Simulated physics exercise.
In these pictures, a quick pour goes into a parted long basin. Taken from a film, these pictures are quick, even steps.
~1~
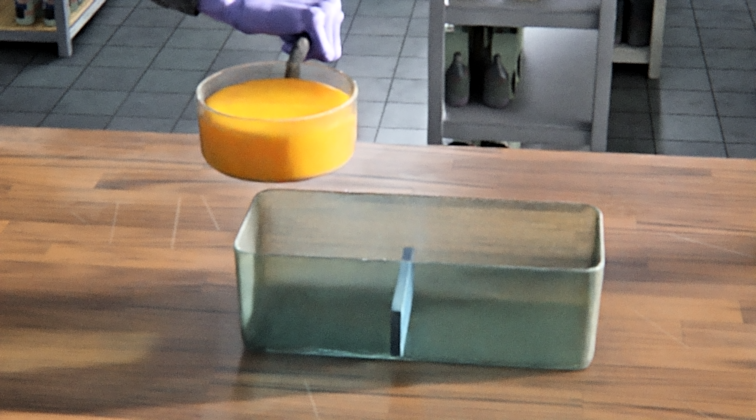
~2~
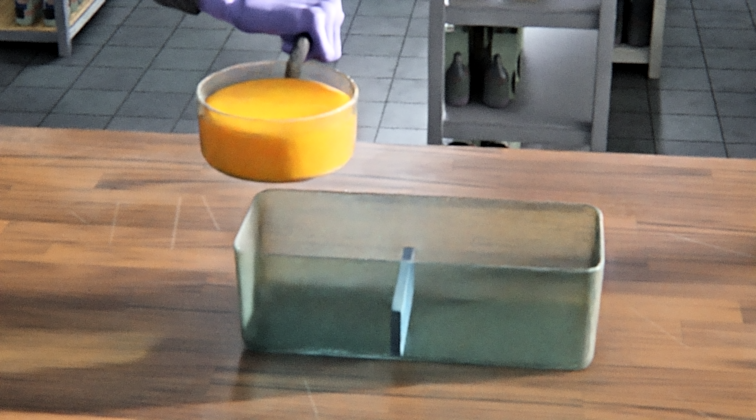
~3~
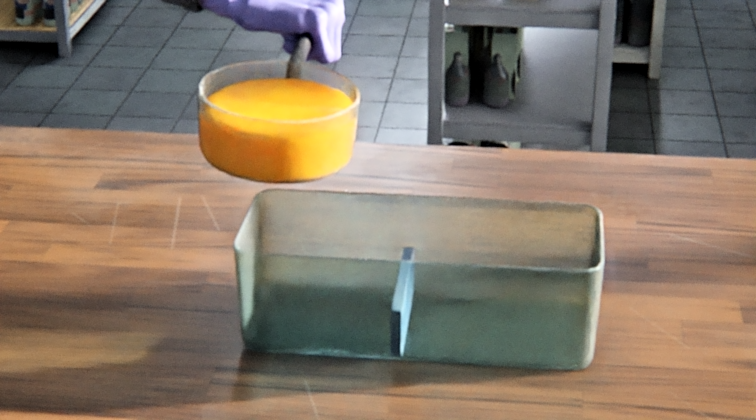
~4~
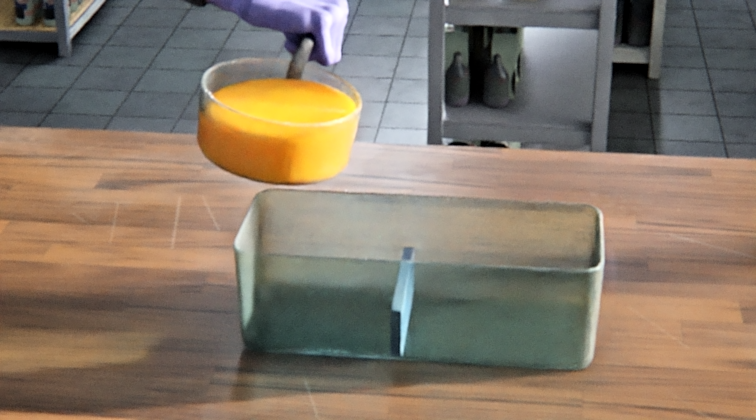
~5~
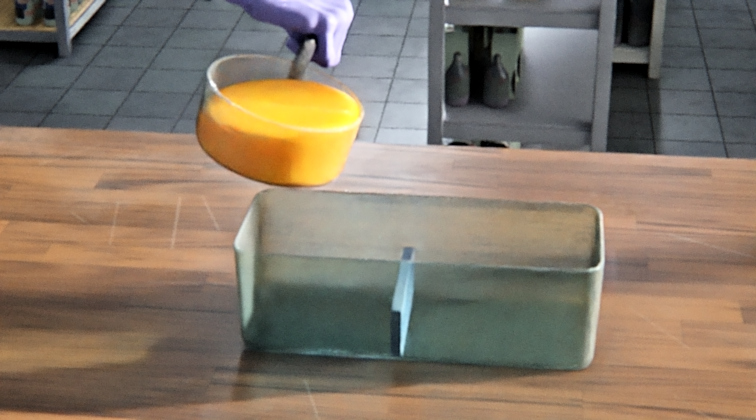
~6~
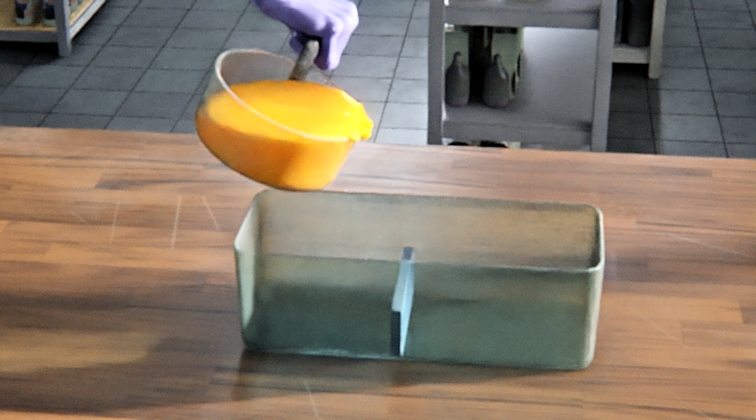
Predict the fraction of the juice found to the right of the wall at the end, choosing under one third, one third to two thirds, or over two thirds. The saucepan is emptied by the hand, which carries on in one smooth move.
Middle band.
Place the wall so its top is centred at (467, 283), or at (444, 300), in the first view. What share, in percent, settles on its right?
Try 1: Some 5 %; try 2: 20 %.
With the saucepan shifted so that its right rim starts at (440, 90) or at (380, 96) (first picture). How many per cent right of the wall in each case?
Close to 95 in a hundred, then close to 75 in a hundred.
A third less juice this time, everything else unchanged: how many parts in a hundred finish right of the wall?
Result: Around 35 per cent.
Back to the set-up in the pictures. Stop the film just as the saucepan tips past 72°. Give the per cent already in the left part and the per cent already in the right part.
Near 5 on the left, 30 on the right.
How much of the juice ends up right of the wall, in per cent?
Share approx. 55 per cent.
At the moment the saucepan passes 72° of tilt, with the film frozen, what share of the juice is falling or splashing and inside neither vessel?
Roughly 30 percent.
A moment on, the saucepan is tipped part way and 37 per cent is still to pour, 5 is left of the wall and 29 right of it.
Next, the saucepan is tipped on its side and 10 per cent is still to pour, 29 is left of the wall and 56 right of it.
Then the saucepan is tipped on its side and 2 per cent is still to pour, 40 is left of the wall and 57 right of it.
Later the saucepan is tipped on its side and 1 per cent is still to pour, 42 is left of the wall and 57 right of it.
Finally, 43 per cent lies left of the wall, 57 right of it and 0 outside.
